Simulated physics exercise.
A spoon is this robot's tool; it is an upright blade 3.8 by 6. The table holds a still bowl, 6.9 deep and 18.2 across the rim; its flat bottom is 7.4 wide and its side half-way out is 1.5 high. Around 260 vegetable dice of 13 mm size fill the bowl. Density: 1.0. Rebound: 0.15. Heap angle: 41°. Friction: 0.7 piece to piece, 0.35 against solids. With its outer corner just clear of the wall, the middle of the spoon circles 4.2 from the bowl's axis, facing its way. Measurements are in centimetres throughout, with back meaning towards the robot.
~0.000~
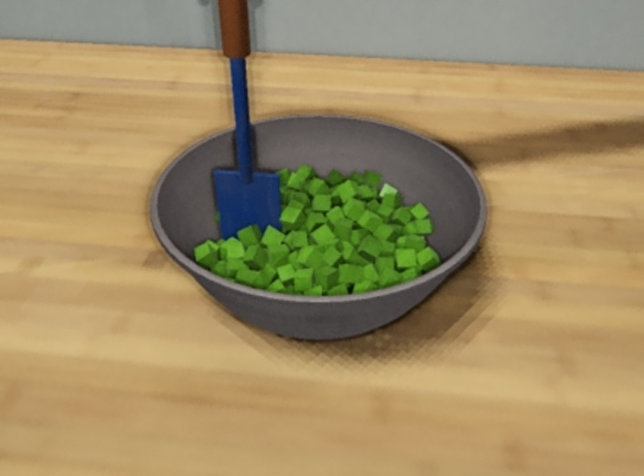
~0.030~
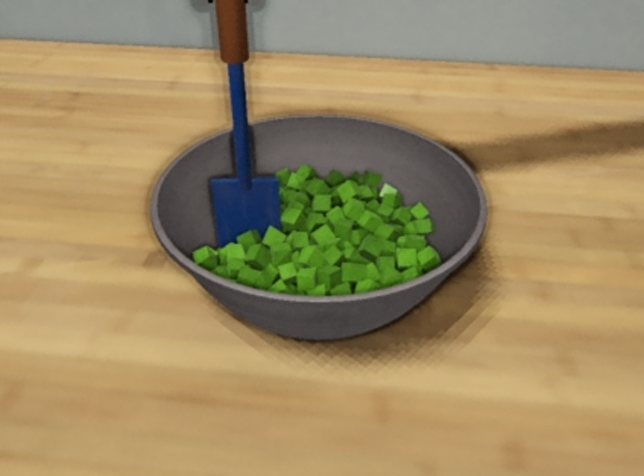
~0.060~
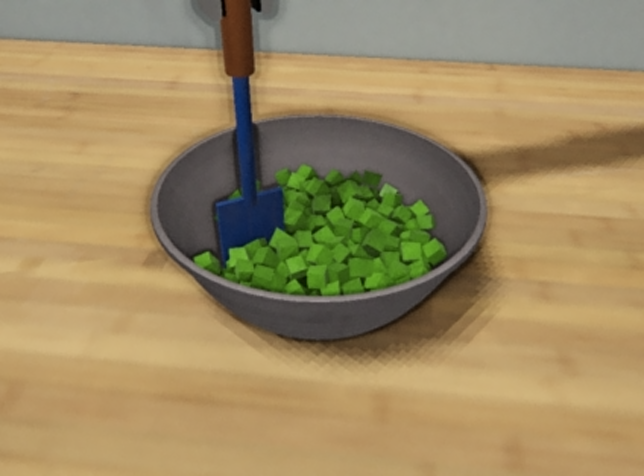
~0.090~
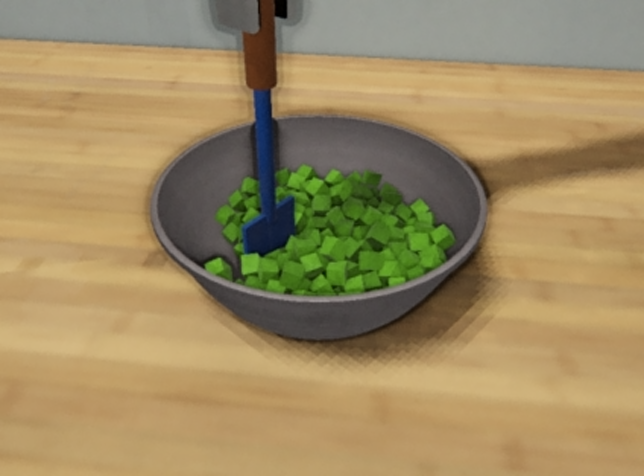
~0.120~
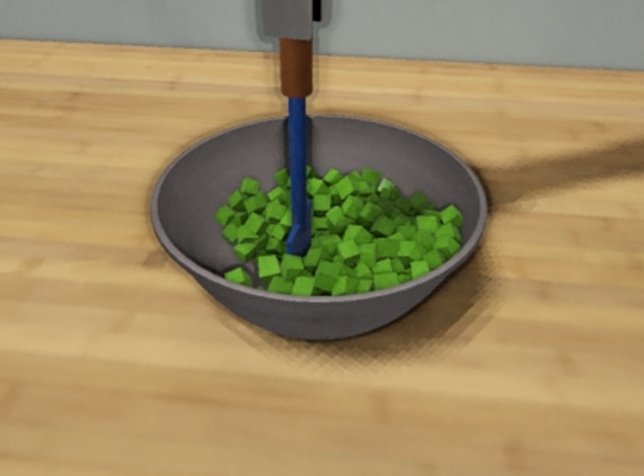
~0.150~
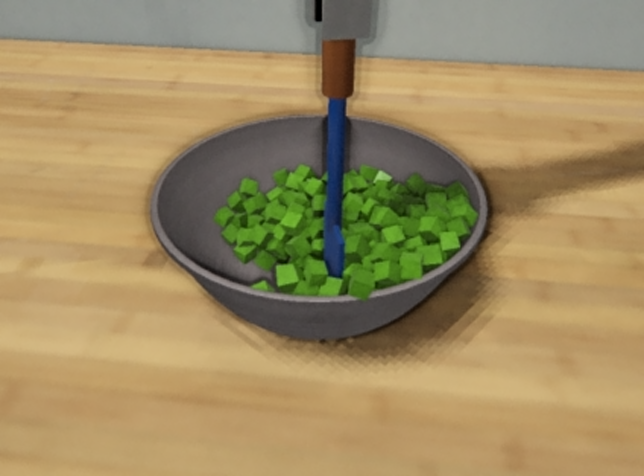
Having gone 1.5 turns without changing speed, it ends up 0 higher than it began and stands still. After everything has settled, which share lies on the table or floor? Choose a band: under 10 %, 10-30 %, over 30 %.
Band: Over 30 %.
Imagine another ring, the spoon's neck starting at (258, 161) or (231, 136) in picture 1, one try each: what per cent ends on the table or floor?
First try about 30 per cent, second try about 45 per cent.
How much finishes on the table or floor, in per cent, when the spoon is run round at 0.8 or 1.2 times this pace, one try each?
I'd expect near 25 per cent, then near 50 per cent.
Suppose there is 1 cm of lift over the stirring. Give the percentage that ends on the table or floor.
That works out to some 40 per cent.
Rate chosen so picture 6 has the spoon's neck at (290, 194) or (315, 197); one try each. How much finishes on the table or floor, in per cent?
It comes to roughly 25 per cent and then 30 per cent.
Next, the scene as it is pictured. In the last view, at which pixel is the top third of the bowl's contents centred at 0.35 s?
That third sits centred at about (271, 146).
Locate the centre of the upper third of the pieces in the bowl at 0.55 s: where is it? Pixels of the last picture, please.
Roughly pixel (347, 264).
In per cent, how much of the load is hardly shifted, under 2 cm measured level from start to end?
Around 5 in a hundred.
By 0.35 s, 274° round, highest piece 10 above the table; 219 in the bowl, 13 on the table or floor, 27 in flight or on the tool.
By 0.55 s, 80° round, highest piece 9 above the table; 178 in the bowl, 65 on the table or floor, 16 in flight or on the tool.
By 0.85 s, 180° round, highest piece 8 above the table; 159 in the bowl, 100 on the table or floor.
By 1.55 s, 180° round, highest piece 8 above the table; 159 in the bowl, 100 on the table or floor.
Final count, 159 in the bowl, 100 on the table or floor. That is 39 % on the table or floor.
